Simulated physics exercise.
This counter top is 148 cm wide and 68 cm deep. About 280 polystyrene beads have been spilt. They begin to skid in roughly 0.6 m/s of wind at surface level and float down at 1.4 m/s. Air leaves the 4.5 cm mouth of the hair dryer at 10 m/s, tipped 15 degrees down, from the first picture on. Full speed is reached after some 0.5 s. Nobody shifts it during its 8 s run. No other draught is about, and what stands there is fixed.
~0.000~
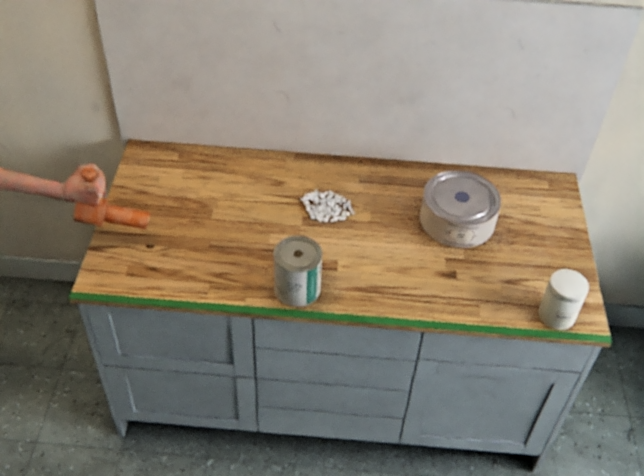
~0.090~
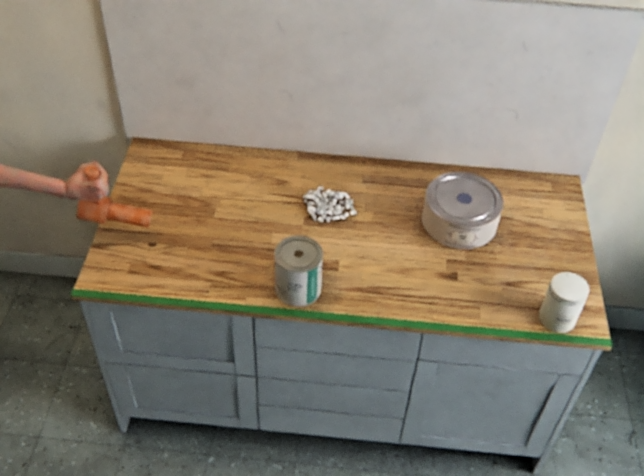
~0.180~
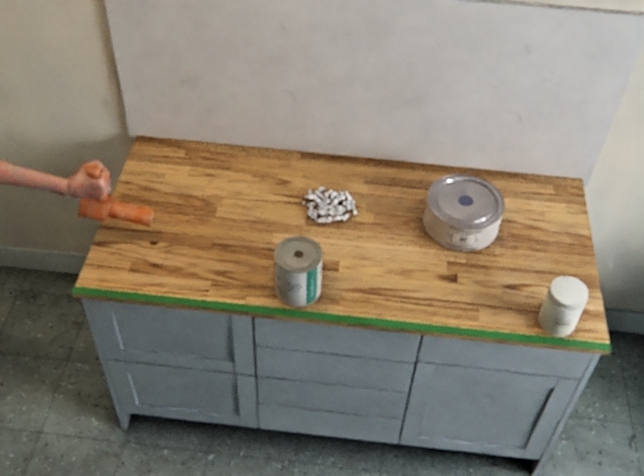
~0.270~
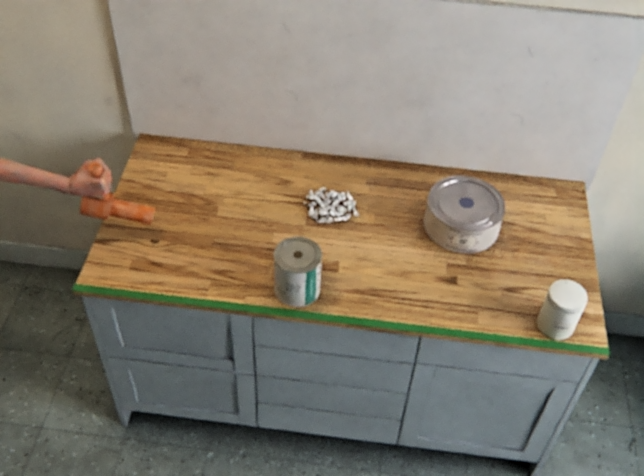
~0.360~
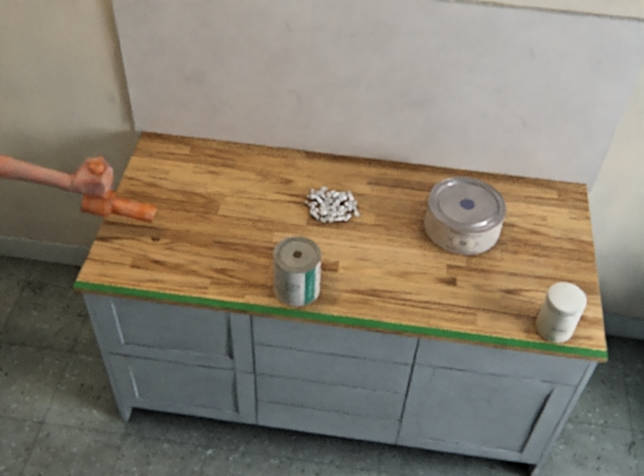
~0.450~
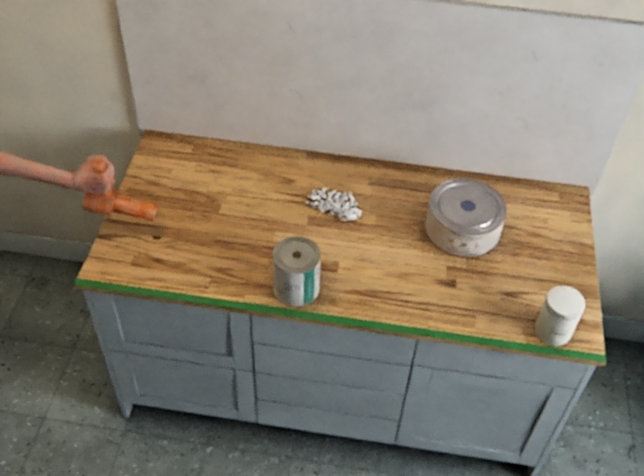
A hand held an orange hair dryer at the left end of a wooden counter, aimed at a small heap of white beads, which sat still before some shifted slightly to the right.
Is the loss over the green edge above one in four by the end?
As for a quarter going over the green edge: No.
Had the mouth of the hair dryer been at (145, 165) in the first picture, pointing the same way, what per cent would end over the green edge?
It would be near 60 %.
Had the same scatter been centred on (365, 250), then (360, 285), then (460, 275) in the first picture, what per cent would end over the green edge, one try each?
In turn about 30 %, 50 %, 50 %.
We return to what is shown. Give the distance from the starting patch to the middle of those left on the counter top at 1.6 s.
Roughly 65 cm.
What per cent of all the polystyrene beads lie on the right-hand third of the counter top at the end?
Near 15 %.
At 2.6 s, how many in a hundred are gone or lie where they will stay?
About 80 %.
After 1.6 s, 0 % are over the green edge; the middle of those still in play is near (536, 179); 2 % have settled or left.
After 2.6 s, 0 % are over the green edge; the middle of those still in play is near (564, 204); 78 % have settled or left.
After 4.4 s, 0 % are over the green edge; the middle of those still in play is near (557, 205); 85 % have settled or left.
After 8.0 s, at the end, 0 % are over the green edge.
